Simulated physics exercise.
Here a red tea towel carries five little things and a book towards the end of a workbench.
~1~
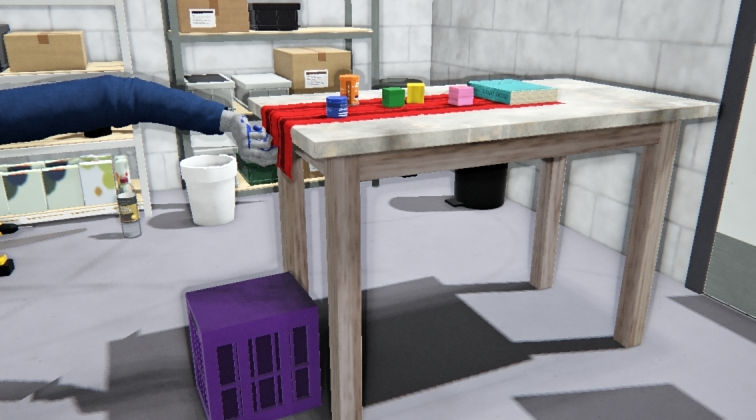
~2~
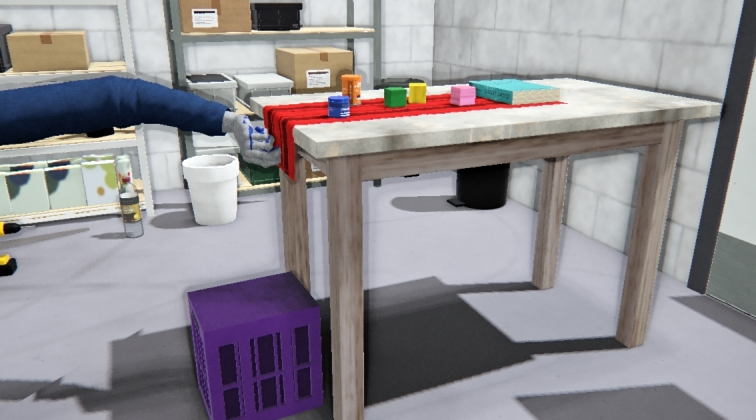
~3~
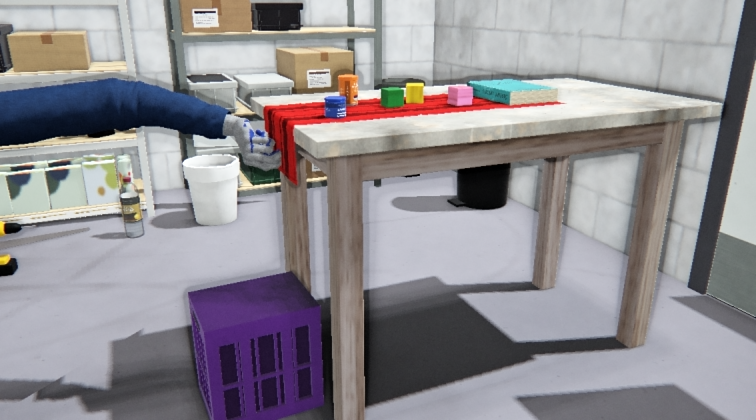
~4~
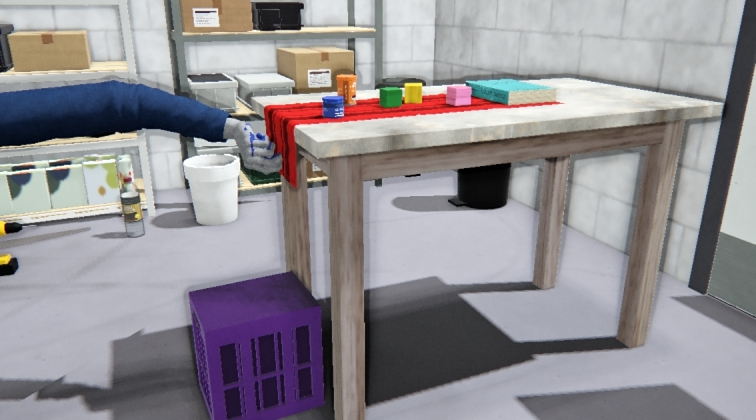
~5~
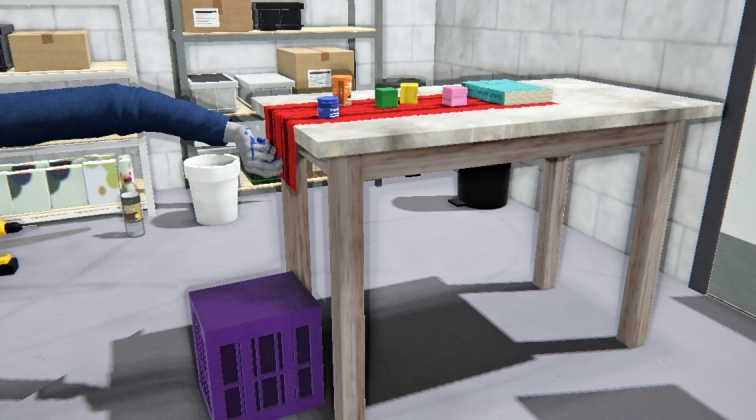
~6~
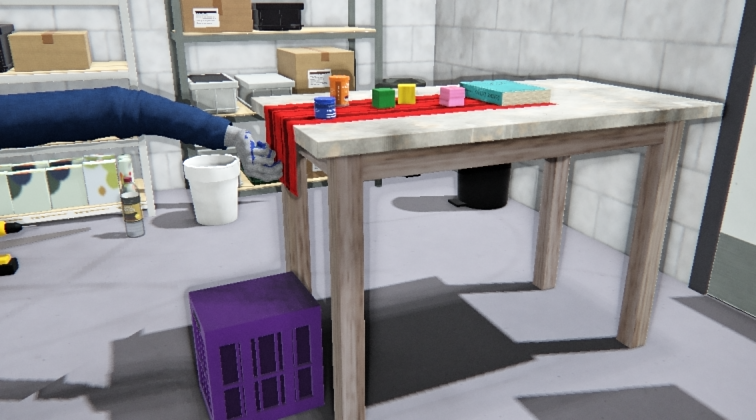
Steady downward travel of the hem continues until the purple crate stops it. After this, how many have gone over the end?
I expect the number going over to be three.
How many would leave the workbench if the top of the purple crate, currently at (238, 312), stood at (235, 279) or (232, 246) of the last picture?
Counts: 2 / 1.
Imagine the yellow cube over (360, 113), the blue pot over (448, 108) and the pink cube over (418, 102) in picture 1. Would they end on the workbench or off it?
Result - yellow cube down, blue pot still up, pink cube still up.
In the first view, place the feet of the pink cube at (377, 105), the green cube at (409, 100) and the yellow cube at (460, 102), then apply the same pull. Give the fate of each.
The pink cube ends up off, the green cube stays put, the yellow cube stays put.
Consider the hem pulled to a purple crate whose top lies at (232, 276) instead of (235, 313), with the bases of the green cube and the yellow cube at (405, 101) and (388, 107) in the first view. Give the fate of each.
Here's what happens: The green cube remains aboard, the yellow cube remains aboard.
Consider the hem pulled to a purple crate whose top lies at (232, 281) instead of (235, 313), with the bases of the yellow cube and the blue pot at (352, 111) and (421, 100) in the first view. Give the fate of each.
The yellow cube is lost; the blue pot stays put.
Soon after, hem near (282, 242); blue pot gone.
Then, hem near (283, 281); blue pot, orange can and green cube gone.
At rest, hem on the crate; blue pot, orange can and green cube gone. It carries off three.
